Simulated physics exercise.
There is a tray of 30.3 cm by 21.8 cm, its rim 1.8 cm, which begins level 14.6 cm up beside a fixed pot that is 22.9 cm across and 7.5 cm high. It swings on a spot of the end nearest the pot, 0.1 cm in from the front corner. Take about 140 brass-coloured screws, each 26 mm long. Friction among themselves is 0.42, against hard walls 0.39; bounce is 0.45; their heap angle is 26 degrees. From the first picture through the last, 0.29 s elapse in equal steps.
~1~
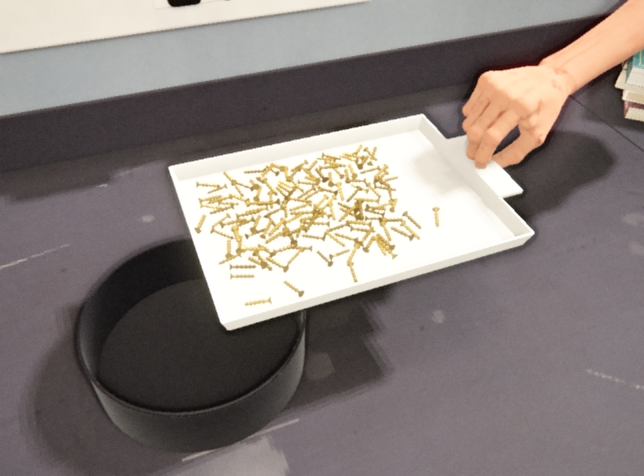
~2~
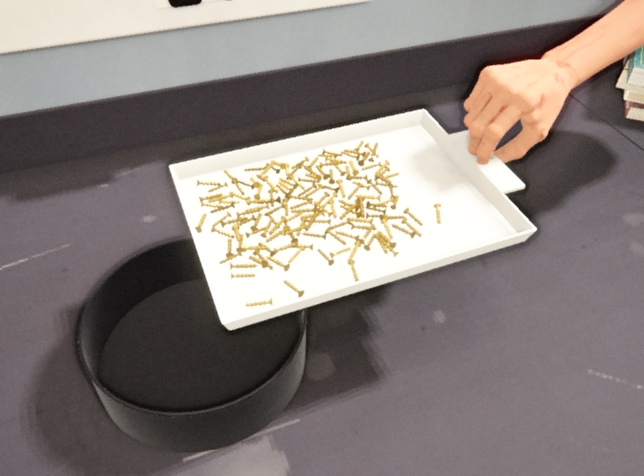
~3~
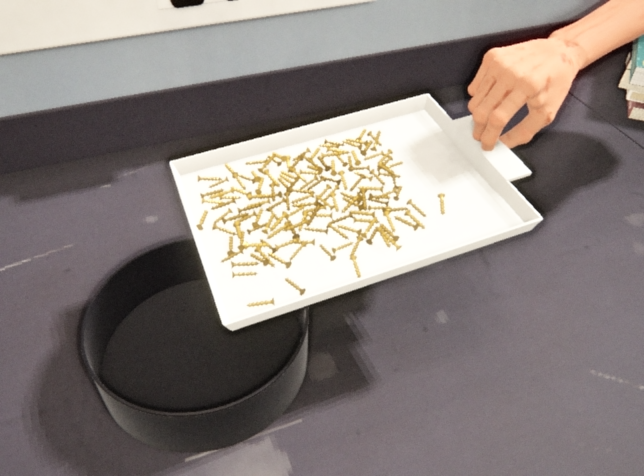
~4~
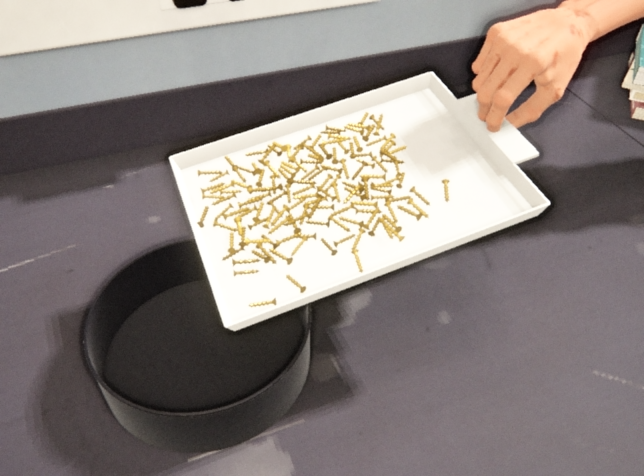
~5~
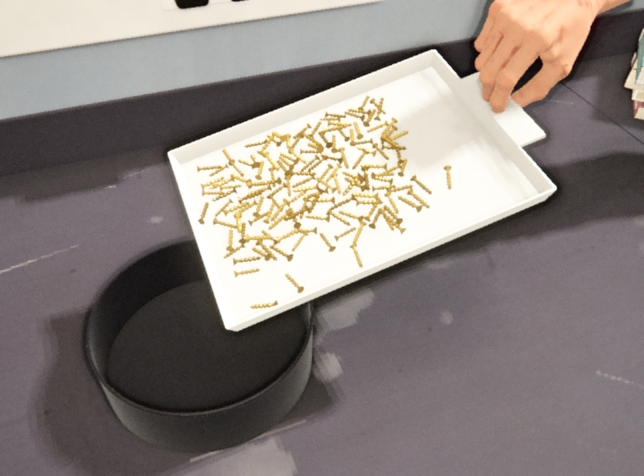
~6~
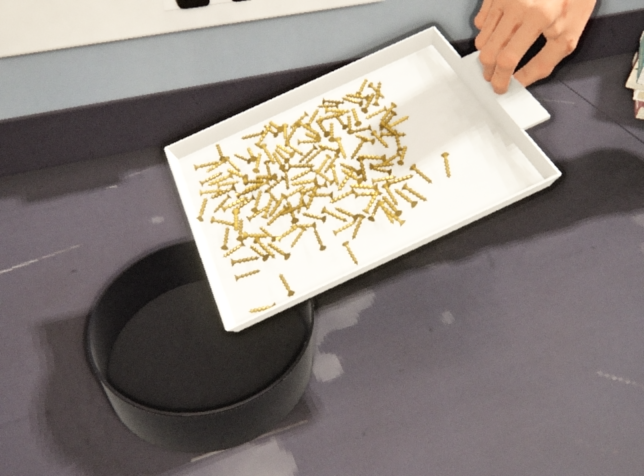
White tray of brass-coloured screws tilting gradually as a hand raises its right end, the left end staying above a black pot.
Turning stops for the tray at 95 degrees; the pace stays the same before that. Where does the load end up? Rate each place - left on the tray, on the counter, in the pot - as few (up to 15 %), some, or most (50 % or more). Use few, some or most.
Tray: Few; counter: Some; pot: Most.
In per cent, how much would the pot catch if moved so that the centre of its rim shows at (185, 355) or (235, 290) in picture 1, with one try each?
Estimates: 100 % and 10 %, in that order.
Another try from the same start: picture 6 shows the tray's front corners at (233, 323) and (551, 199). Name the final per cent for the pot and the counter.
Pot 15; counter 85.
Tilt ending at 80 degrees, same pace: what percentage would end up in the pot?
It would be near 65 per cent.
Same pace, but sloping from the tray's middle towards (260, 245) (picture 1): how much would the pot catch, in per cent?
That comes to around 95 per cent.
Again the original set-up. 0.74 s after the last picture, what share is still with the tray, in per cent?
Close to 60 in a hundred parts of the load.
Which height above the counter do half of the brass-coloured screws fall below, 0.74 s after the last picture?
Roughly 16 centimetres.
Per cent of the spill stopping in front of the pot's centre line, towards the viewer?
Near 100 in a hundred.
Then, 0.44 s after the last picture, tilt 55 degrees; the tray holds 100 %, the pot 0 %.
Then, 0.74 s after the last picture, tilt 80 degrees; the tray holds 60 %, the pot 20 %.
Then, 1.14 s after the last picture, tilt 95 degrees; the tray holds 0 %, the pot 70 %.
In the end, tray 0 %, counter 30 %, pot 70 %.
